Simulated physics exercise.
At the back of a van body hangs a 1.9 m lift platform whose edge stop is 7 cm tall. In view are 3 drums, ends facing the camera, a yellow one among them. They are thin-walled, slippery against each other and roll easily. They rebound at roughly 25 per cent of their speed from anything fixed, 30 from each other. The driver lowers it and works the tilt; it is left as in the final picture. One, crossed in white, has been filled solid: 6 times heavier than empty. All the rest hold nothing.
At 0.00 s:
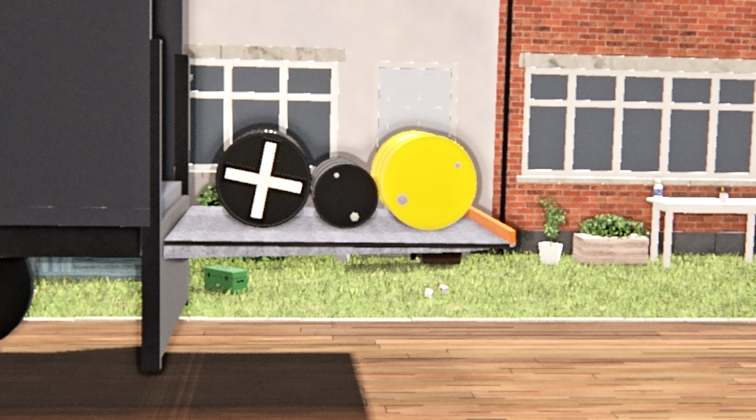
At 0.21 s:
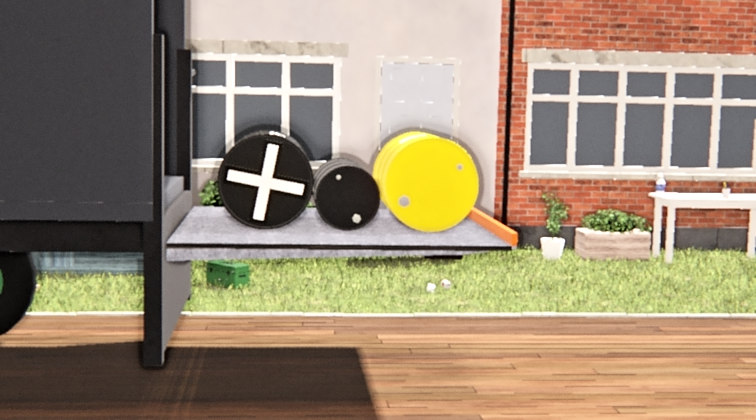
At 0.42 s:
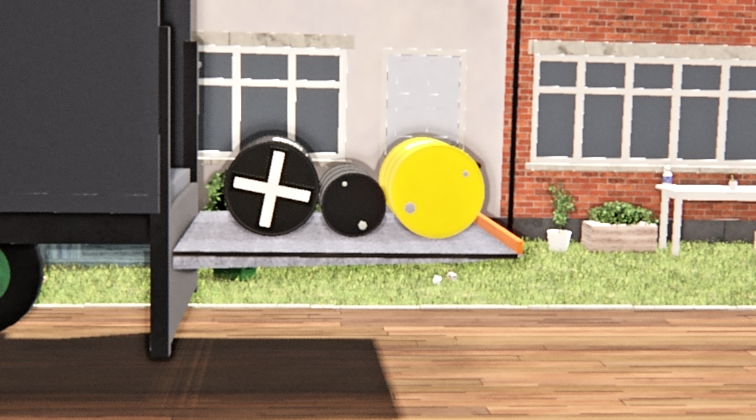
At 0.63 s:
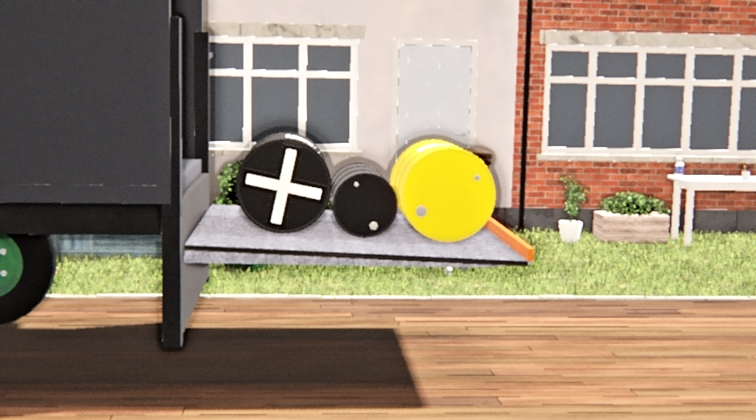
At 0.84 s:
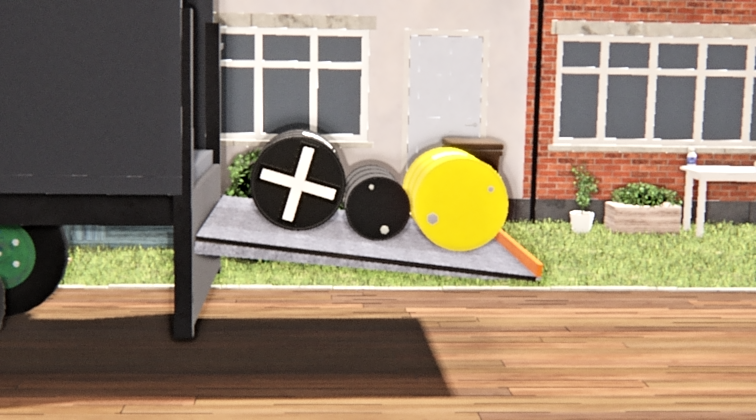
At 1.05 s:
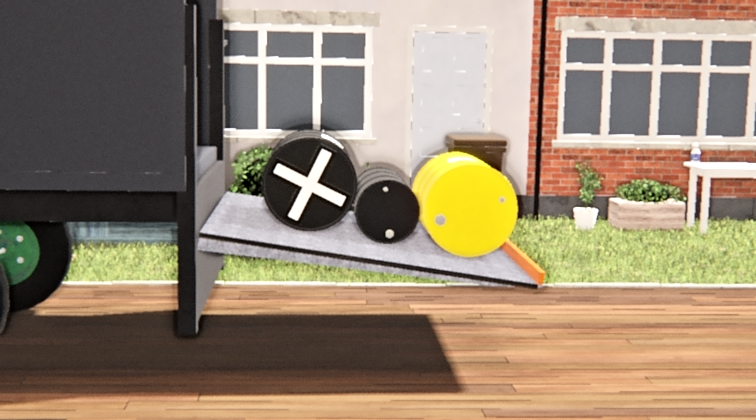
A grey platform at the back of a dark truck body, seen side-on across wooden boards with lawn, a pale wall and a brick house behind, begins nearly level. On it, left to right, sit a black drum with a white cross, a smaller black drum and a large yellow one near the orange edge piece. The platform tilts gently down to the right, the drums shifting slightly that way, while the view drifts slightly left.
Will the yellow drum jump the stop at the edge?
The yellow drum rolls off the plate.
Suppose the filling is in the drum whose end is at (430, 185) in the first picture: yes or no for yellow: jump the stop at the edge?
Then yellow no.
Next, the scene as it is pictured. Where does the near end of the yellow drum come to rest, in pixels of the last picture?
Around (748, 312).
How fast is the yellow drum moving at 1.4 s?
Roughly 0.5 m/s.
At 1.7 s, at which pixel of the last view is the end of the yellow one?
Around (516, 208).
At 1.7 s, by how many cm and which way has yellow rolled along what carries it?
Yellow 30 right.
By 1.4 s, yellow is on the plate, 20 cm from the stop, rolling right; 0 over the stop so far.
By 1.7 s, yellow is on the plate, 10 cm from the stop, rolling right; 0 over the stop so far.
By 2.1 s, yellow is over the stop and falling; 1 over the stop so far.
Finally (4.9 s), yellow is off the lift, on the ground; 1 over the stop so far.
